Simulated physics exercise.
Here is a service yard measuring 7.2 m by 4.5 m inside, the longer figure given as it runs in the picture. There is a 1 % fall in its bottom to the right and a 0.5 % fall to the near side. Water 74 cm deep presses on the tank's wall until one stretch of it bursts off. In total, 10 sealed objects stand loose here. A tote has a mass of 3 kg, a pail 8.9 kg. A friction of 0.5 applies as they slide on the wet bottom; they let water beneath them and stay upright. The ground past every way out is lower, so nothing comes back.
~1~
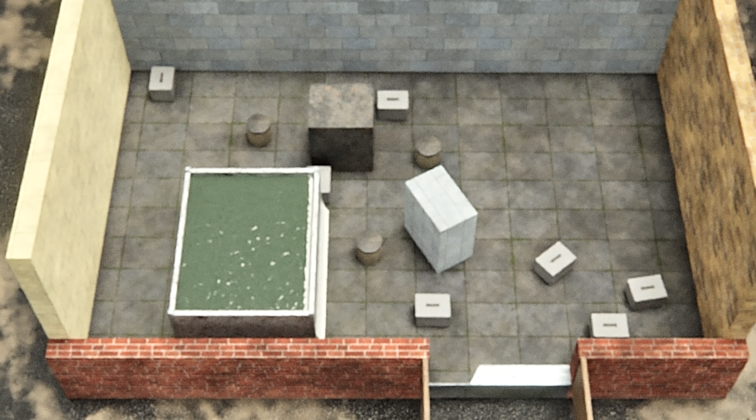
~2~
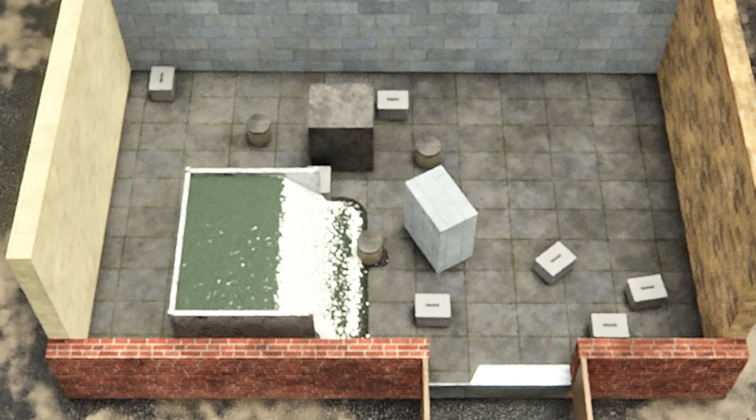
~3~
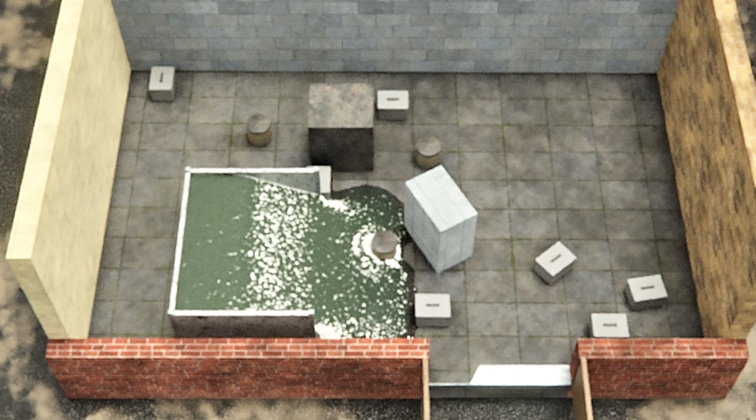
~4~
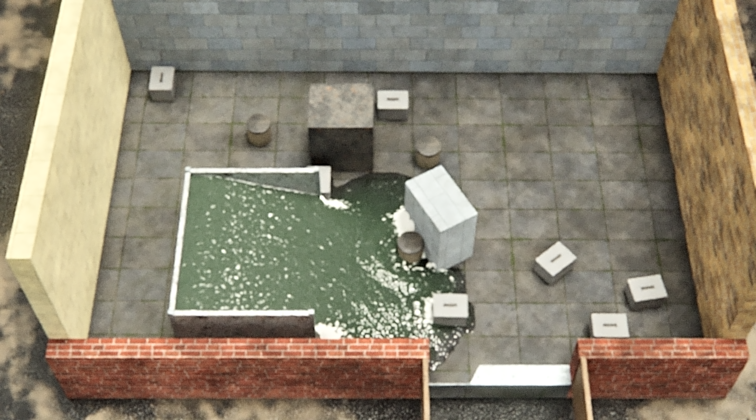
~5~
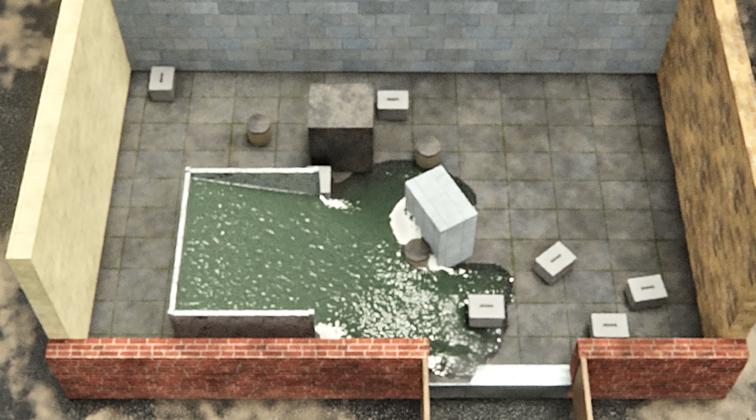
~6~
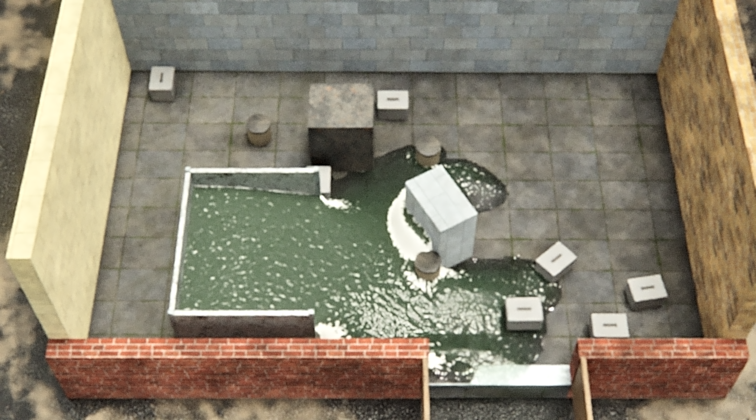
The video shows green water pouring from the open right side of a white-rimmed tank across a paved, walled yard, spreading around a pale block and pushing a small round pail and then a grey box to the right.
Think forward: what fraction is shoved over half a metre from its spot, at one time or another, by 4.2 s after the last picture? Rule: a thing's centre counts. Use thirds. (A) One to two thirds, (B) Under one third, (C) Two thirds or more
Two thirds or more.
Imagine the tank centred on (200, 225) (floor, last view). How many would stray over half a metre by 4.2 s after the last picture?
Then 8 of them would.
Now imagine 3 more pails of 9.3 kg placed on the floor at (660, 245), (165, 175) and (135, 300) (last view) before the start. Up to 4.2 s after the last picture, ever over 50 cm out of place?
Respectively: Tops it; doesn't reach it; doesn't reach it.
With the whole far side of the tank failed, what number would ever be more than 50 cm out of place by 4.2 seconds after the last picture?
4.
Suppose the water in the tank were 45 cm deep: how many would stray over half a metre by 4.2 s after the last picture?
You'd get 7 in that case.
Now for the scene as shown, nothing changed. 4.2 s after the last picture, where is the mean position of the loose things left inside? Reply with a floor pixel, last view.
They average out to somewhere around (432, 145).
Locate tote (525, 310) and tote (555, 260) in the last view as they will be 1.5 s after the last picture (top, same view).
Around (685, 252) and (653, 198).
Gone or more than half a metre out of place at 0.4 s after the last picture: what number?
By that point, 2.
Then, 0.4 s after the last picture 2 of 10 are over 50 cm from their spots; 2 afloat.
Then, 1.5 s after the last picture 6 of 10 are over 50 cm from their spots; 5 afloat.
Then, 2.8 s after the last picture 7 of 10 are over 50 cm from their spots; 6 afloat.
Then, 4.2 s after the last picture 8 of 10 are over 50 cm from their spots, and 8 have been at some point; 6 afloat.
